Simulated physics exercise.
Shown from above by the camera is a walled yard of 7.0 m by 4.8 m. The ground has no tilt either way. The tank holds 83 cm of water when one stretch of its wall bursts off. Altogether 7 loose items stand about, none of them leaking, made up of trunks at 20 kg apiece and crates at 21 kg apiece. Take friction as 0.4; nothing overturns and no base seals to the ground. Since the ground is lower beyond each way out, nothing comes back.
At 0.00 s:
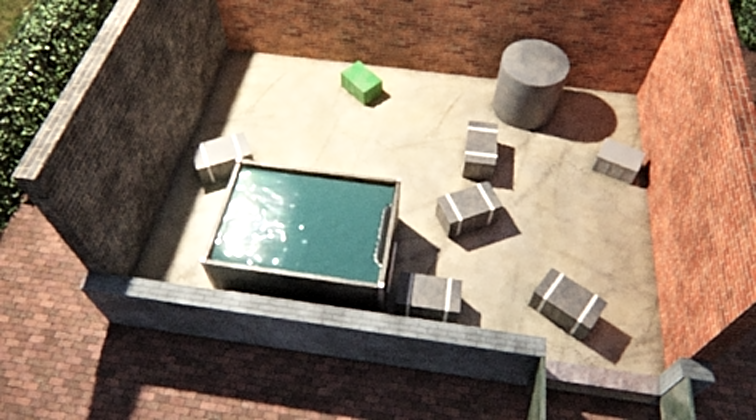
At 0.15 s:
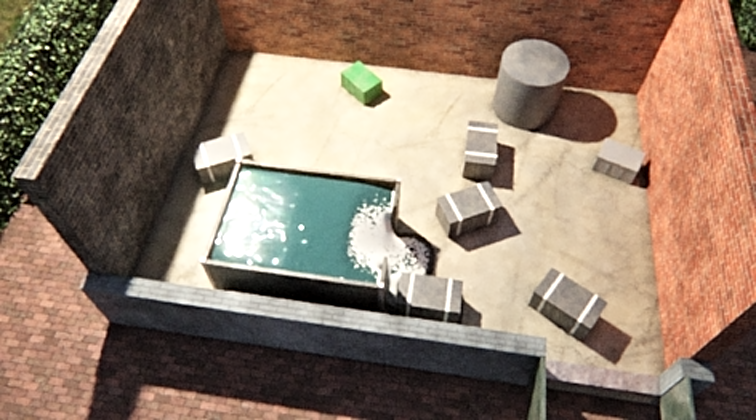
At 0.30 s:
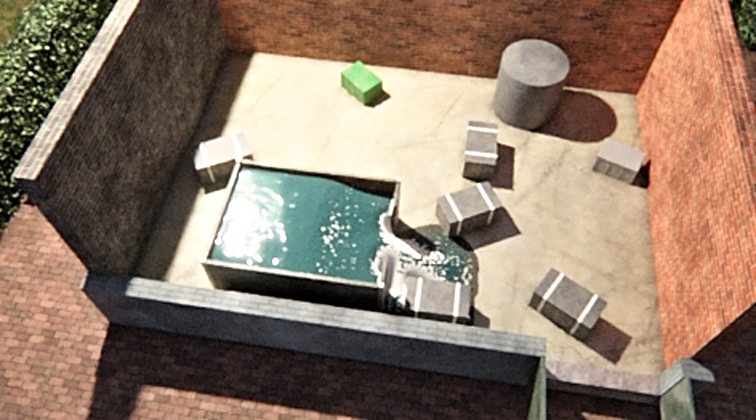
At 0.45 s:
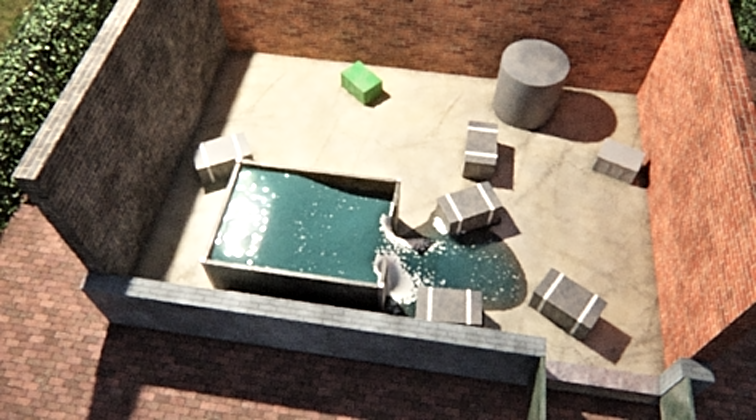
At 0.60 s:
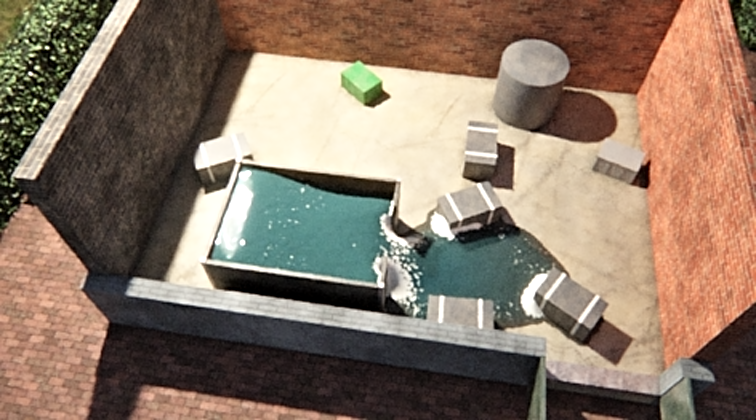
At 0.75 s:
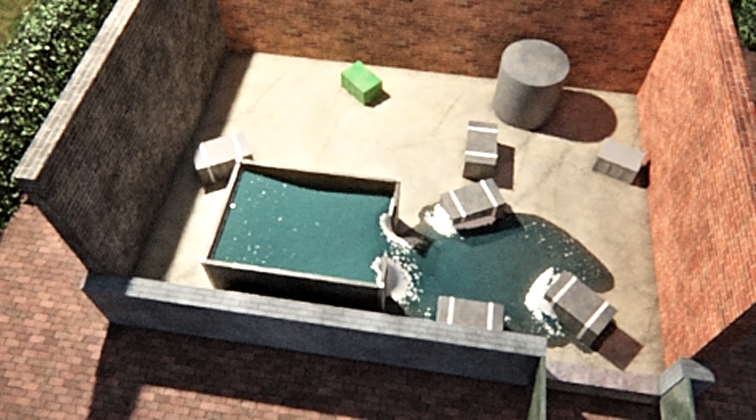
A walled yard held an open tank of water whose right side burst, and water poured out and spread rightward across the floor, nudging a few of the strapped boxes while the green one stayed put.
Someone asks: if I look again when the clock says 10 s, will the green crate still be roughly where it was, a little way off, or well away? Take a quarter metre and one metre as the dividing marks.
It will be roughly where it was.
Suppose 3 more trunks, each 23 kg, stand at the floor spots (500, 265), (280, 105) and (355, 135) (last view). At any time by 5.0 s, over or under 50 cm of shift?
In turn: Over, under, under.
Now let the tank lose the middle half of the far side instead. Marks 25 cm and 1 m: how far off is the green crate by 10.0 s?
So, for the green crate: It is carried a long way.
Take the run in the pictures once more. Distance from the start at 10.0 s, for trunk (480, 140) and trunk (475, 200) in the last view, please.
Respectively: 300 cm / 250 cm.
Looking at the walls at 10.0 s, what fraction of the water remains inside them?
Roughly 72 percent.
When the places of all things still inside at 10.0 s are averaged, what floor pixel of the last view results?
Centred roughly on (384, 173).
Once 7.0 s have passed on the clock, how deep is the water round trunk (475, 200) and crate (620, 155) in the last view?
Close to 5 and 14 centimetres.
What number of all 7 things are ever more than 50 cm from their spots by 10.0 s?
It adds up to 5.
After 2.0 s the green crate is near (361, 76), 0.0 m from its start, aground; 0 of 7 are out; 2 afloat.
After 4.5 s the green crate is near (361, 76), 0.0 m from its start, aground; 0 of 7 are out; 3 afloat.
After 7.0 s the green crate is near (361, 76), 0.0 m from its start, aground; 0 of 7 are out; 3 afloat.
After 10.0 s the green crate is near (361, 76), 0.0 m from its start, aground; 0 of 7 are out; 3 afloat.
